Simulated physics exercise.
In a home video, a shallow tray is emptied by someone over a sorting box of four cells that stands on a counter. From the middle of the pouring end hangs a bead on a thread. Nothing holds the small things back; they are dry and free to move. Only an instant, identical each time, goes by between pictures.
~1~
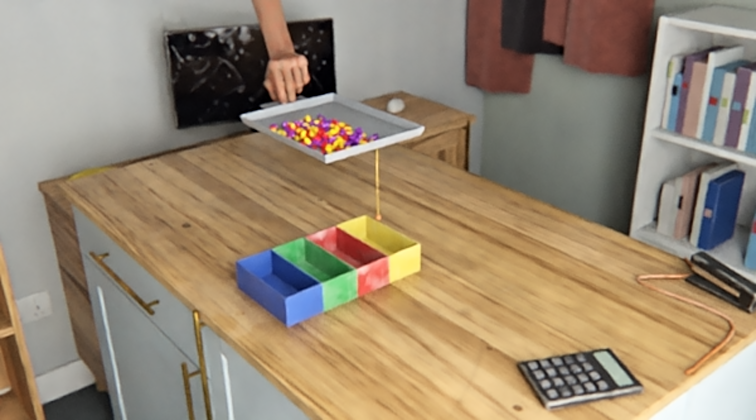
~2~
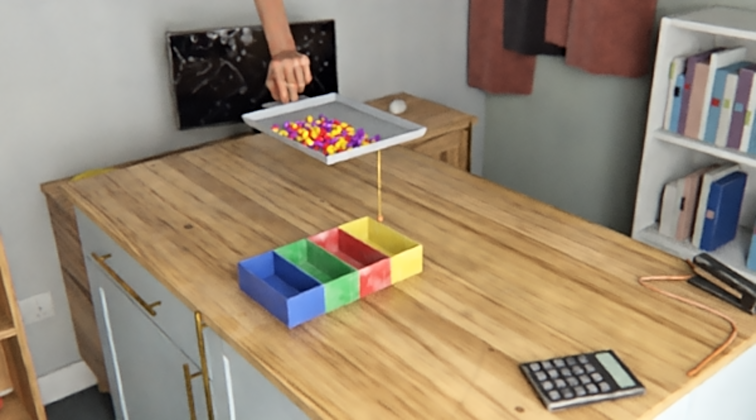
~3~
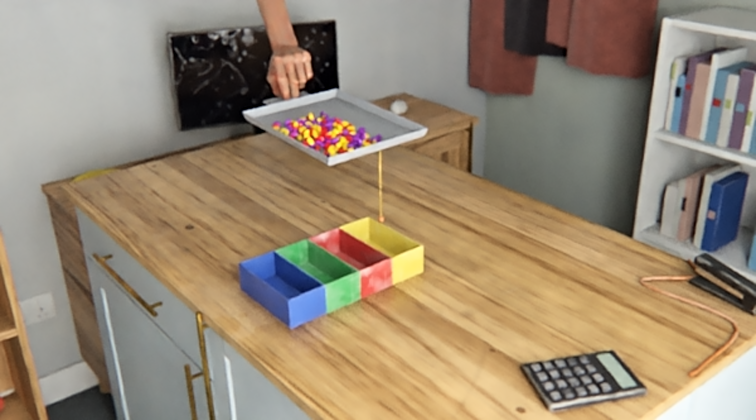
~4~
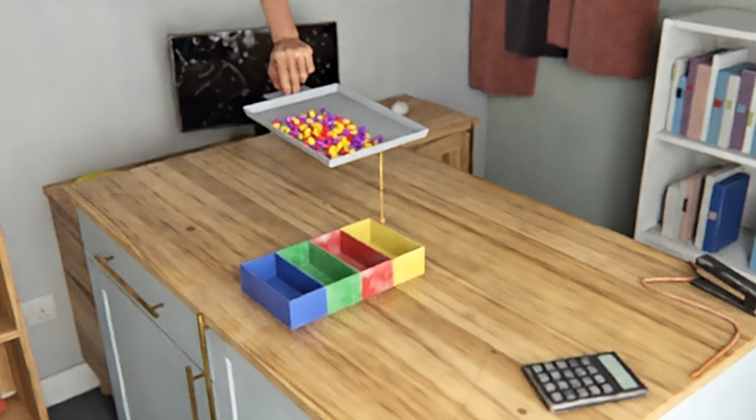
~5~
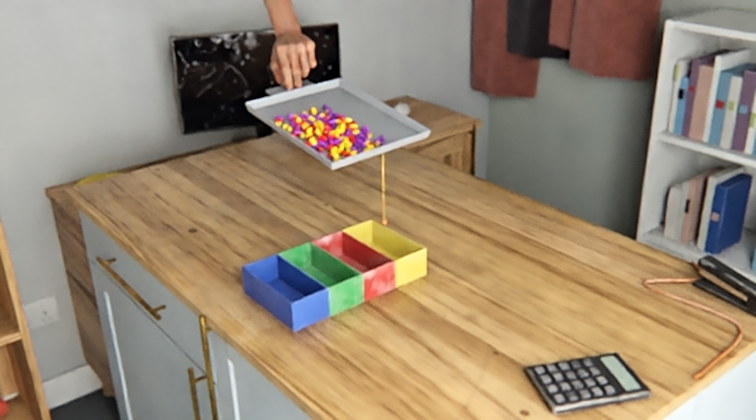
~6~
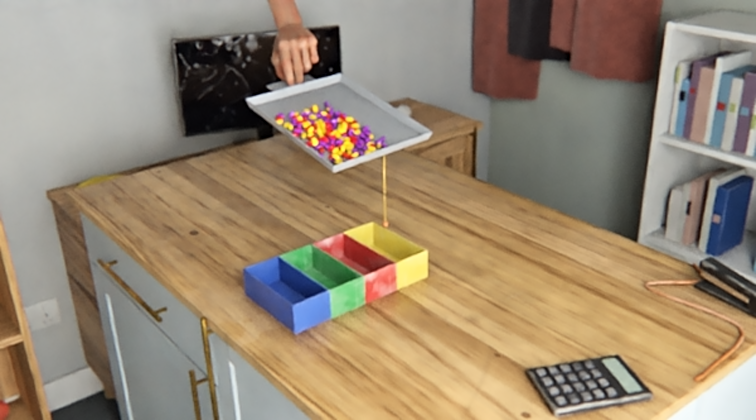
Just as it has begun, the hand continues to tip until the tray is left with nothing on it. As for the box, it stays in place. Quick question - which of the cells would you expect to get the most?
I would expect the red cell to get the most.
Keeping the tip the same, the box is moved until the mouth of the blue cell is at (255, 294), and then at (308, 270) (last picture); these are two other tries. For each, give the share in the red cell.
In the first position around 20 percent, in the second around 30 percent.
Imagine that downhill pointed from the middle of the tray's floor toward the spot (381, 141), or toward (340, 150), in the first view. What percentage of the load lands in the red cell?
0 %, give or take, and then 70 %.
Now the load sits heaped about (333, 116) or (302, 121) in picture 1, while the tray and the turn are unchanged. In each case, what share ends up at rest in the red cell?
It would be 40 in a hundred, and then 60 in a hundred.
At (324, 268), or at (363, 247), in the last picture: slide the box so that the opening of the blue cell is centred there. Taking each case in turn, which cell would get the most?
The first time it is that green cell; the second time it is the blue one.
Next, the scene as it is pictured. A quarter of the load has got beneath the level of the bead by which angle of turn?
Somewhere near 90 degrees, I'd say.
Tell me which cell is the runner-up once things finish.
That would be that yellow cell.
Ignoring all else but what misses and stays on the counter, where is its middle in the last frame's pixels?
Around (433, 264).
Soon, tray tipped steeply; all on the tray.
A while on, tray tipped right over; a small part on the tray; about a quarter in the red cell; a small part in the yellow cell; a small part in the green cell; about a third falling or outside the box.
Towards the end, tray tipped past a quarter turn; about half in the red cell; about a quarter in the yellow cell; a small part in the green cell; a small part falling or outside the box.
Finally, tray tipped past a quarter turn; about half in the red cell; about a quarter in the yellow cell; a small part in the green cell; none in the blue cell; a small part outside the box.
